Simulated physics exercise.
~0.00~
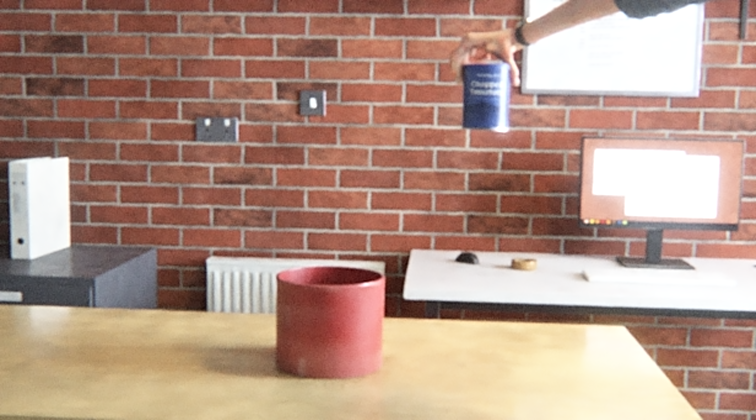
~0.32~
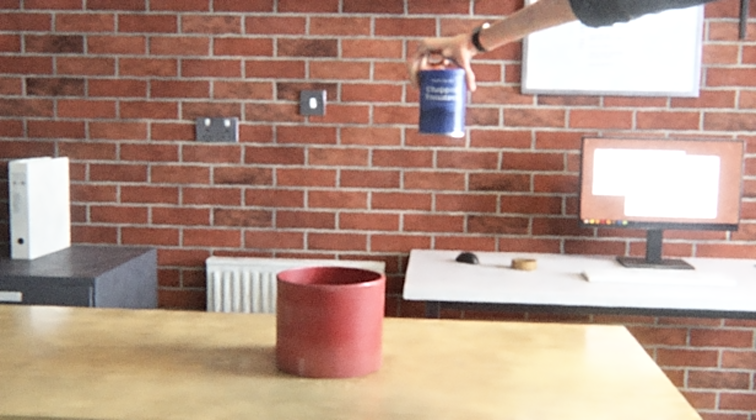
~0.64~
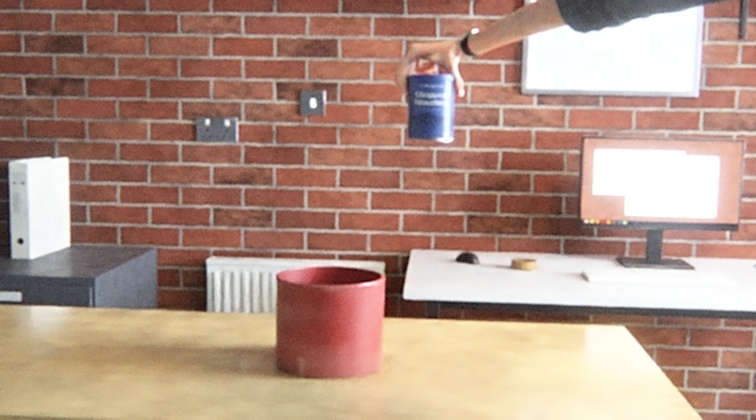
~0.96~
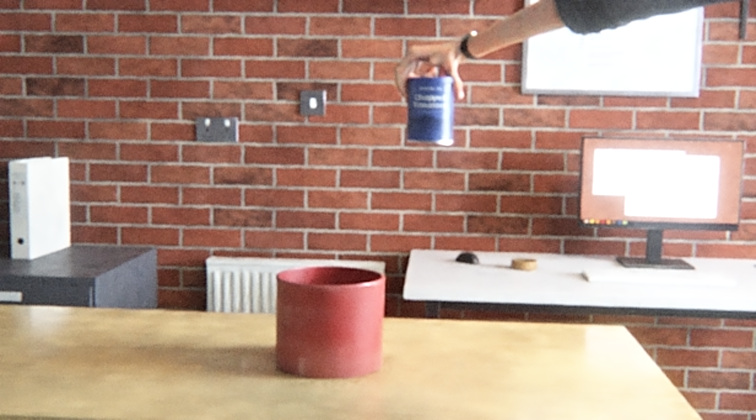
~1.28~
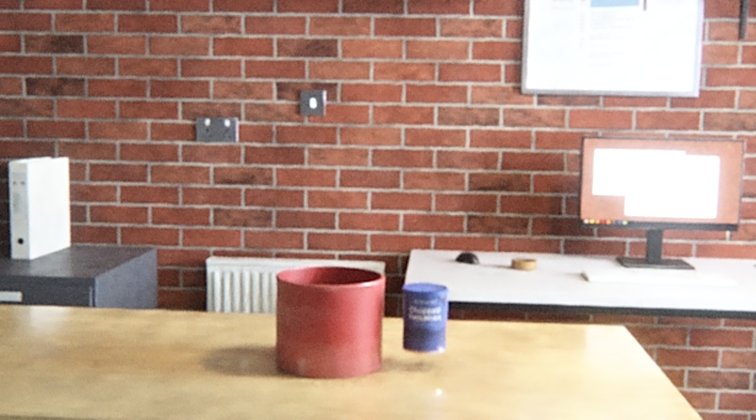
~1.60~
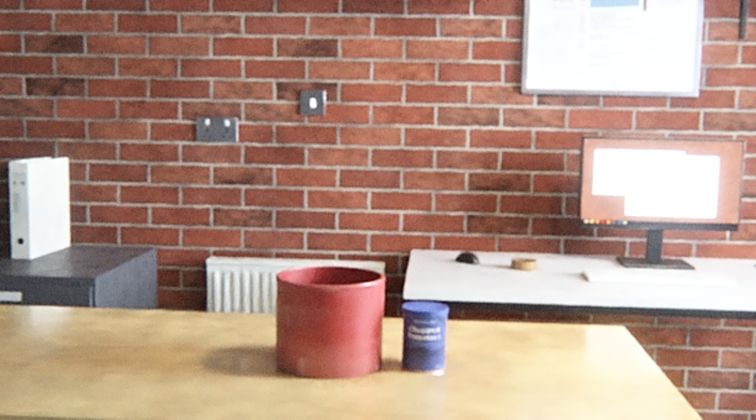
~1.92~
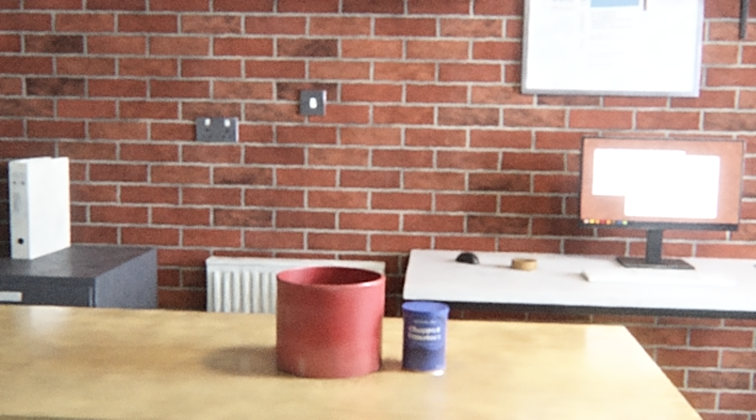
In this clip, a hand holds a blue tin high above a wooden table with an open red container, moves it left and slightly down, then lets go. The tin drops, misses the container, and ends up standing upright on the table just to its right.
